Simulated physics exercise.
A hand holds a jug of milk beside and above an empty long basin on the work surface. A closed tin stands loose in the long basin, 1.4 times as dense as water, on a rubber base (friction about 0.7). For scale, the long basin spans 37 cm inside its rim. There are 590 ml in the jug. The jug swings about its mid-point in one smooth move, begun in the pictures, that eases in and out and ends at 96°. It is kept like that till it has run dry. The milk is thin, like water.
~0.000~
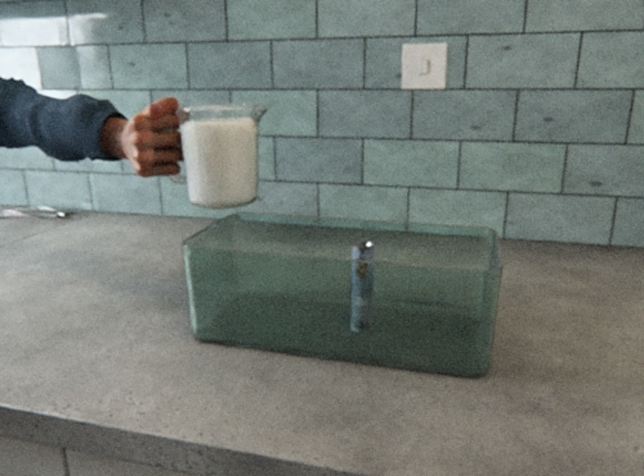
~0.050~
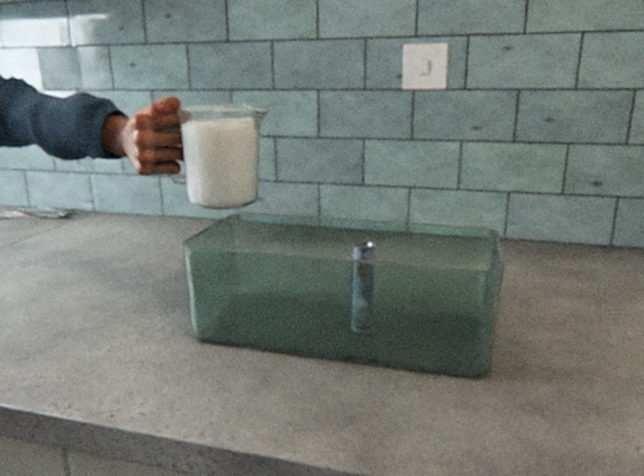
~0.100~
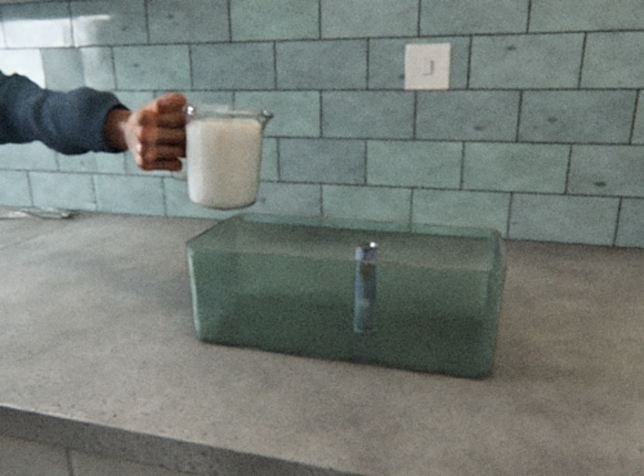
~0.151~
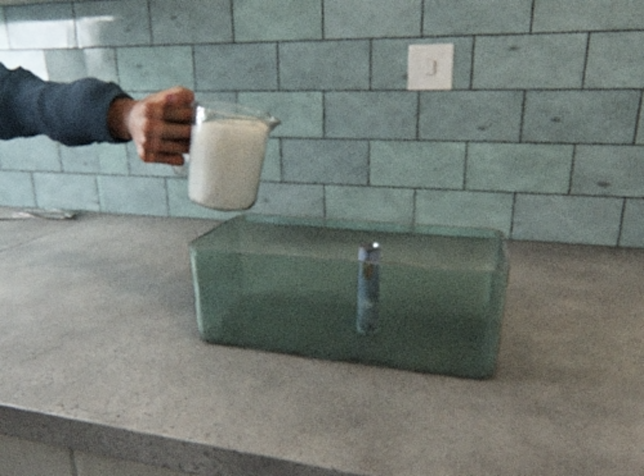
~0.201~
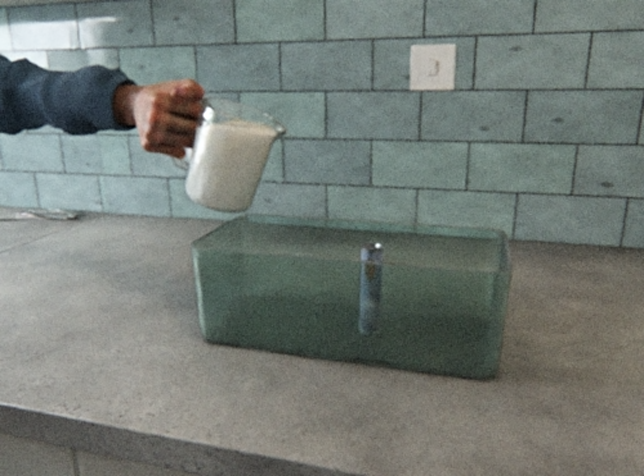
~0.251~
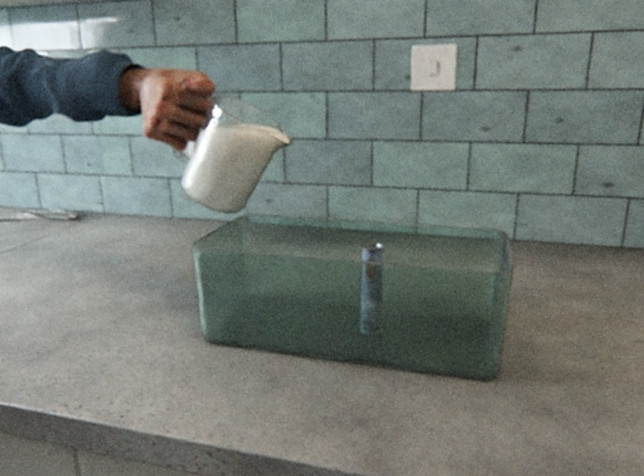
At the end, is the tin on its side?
It stays up.
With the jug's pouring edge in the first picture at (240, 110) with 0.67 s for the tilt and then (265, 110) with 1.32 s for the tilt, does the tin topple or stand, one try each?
First it remains upright; then it stays up.
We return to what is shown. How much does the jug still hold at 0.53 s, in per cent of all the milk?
Near 68 in a hundred.
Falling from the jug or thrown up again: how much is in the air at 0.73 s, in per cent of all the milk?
Near 12 in a hundred.
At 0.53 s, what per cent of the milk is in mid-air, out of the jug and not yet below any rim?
Some 16 per cent.
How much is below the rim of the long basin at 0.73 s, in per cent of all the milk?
Near 62 in a hundred.
By 0.53 s the tilt is 86° and 67 per cent is still to pour; the tin stands where it began.
By 0.73 s the tilt is 96° and 26 per cent is still to pour; the tin stands where it began.
By 0.94 s the tilt is 96° and 8 per cent is still to pour; the tin stands where it began.
By 1.17 s the tilt is 96° and 2 per cent is still to pour; the tin stands where it began.
At rest the tin stands where it began.
